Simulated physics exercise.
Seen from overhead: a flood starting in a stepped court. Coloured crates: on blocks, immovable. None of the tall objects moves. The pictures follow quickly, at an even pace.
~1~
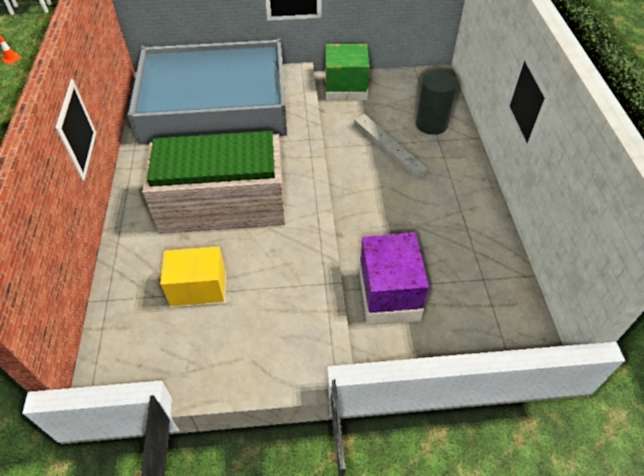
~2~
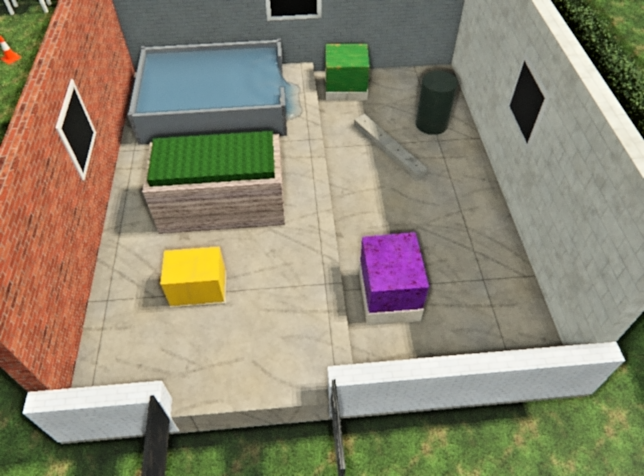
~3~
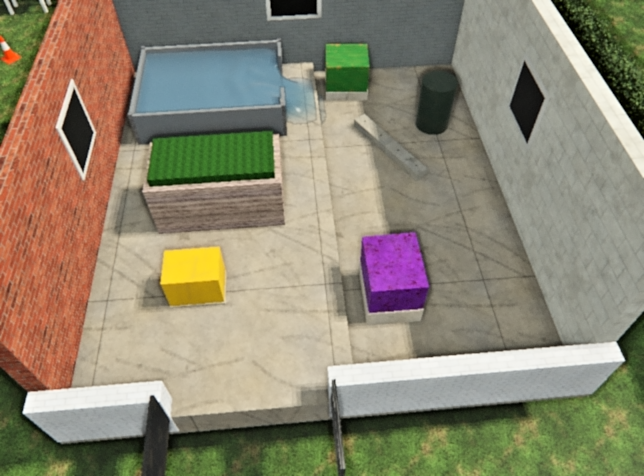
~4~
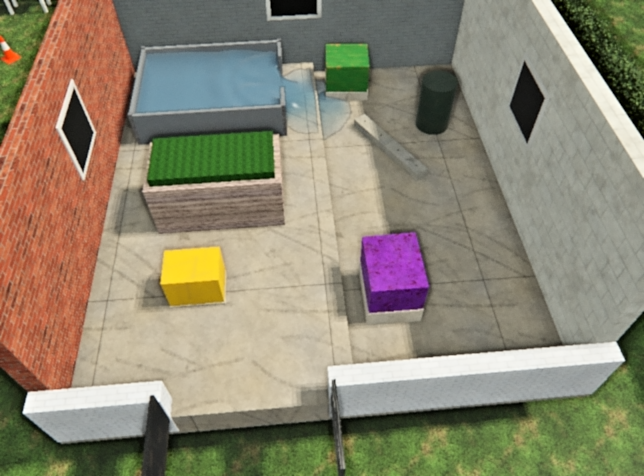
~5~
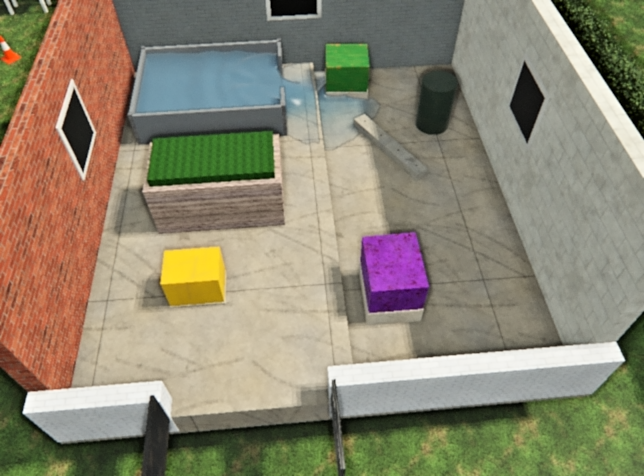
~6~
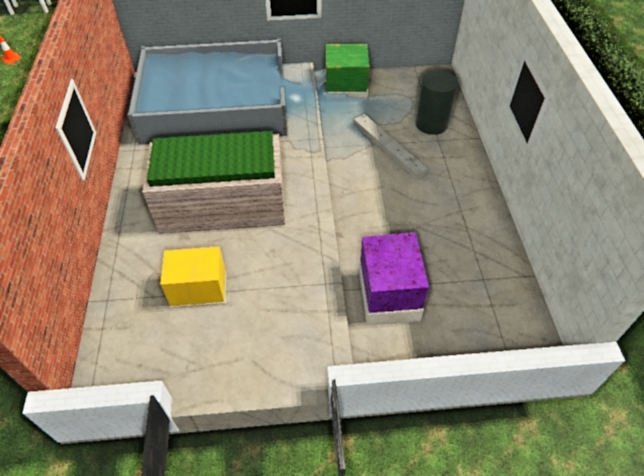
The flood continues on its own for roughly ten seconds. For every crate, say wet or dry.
My prediction: The purple crate doesn't get caught by the water; the green crate gets caught by the water; the yellow crate doesn't get caught by the water.
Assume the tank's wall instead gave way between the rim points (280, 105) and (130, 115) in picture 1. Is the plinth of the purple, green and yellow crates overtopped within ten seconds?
Going through them, the purple crate is never reached, the green crate is never reached and the yellow crate gets reached.
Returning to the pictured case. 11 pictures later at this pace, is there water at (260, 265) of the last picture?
Lab note: Spot reads unsubmerged.
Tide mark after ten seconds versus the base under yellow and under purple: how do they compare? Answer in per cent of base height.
Roughly 0 percent, then 50 percent.
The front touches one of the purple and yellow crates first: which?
That one is the purple crate.
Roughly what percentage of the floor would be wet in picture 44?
I reckon around 55 %.
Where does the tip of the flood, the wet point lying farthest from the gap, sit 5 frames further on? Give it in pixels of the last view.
My pick would be pixel (473, 124).
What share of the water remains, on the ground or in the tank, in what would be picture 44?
My reading is around 100 percent.
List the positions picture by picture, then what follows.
Still water in the water tank at (210, 79), in the first picture.
The front is at (290, 117), out from the gap at (281, 93), in the second picture.
The front is at (317, 115), out from the gap at (281, 93), in the third picture.
The front is at (347, 113), out from the gap at (281, 93), in the fourth picture.
The front is at (375, 109), out from the gap at (281, 92), in the fifth picture.
The front is at (407, 109), out from the gap at (281, 92), in the sixth picture.
A moment on, water covers 15 % of the floor; the purple crate not reached, the green crate water round its plinth, the yellow crate not reached.
Next, water covers 30 % of the floor; the purple crate not reached, the green crate water round its plinth, the yellow crate not reached.
Then, water covers 45 % of the floor; the purple crate water round its plinth, the green crate water round its plinth, the yellow crate not reached.
Later, water covers 55 % of the floor; the purple crate water round its plinth, the green crate water round its plinth, the yellow crate not reached.
In the end, water covers 55 % of the floor; the purple crate stayed above the water, the green crate was topped, the yellow crate stayed above the water.
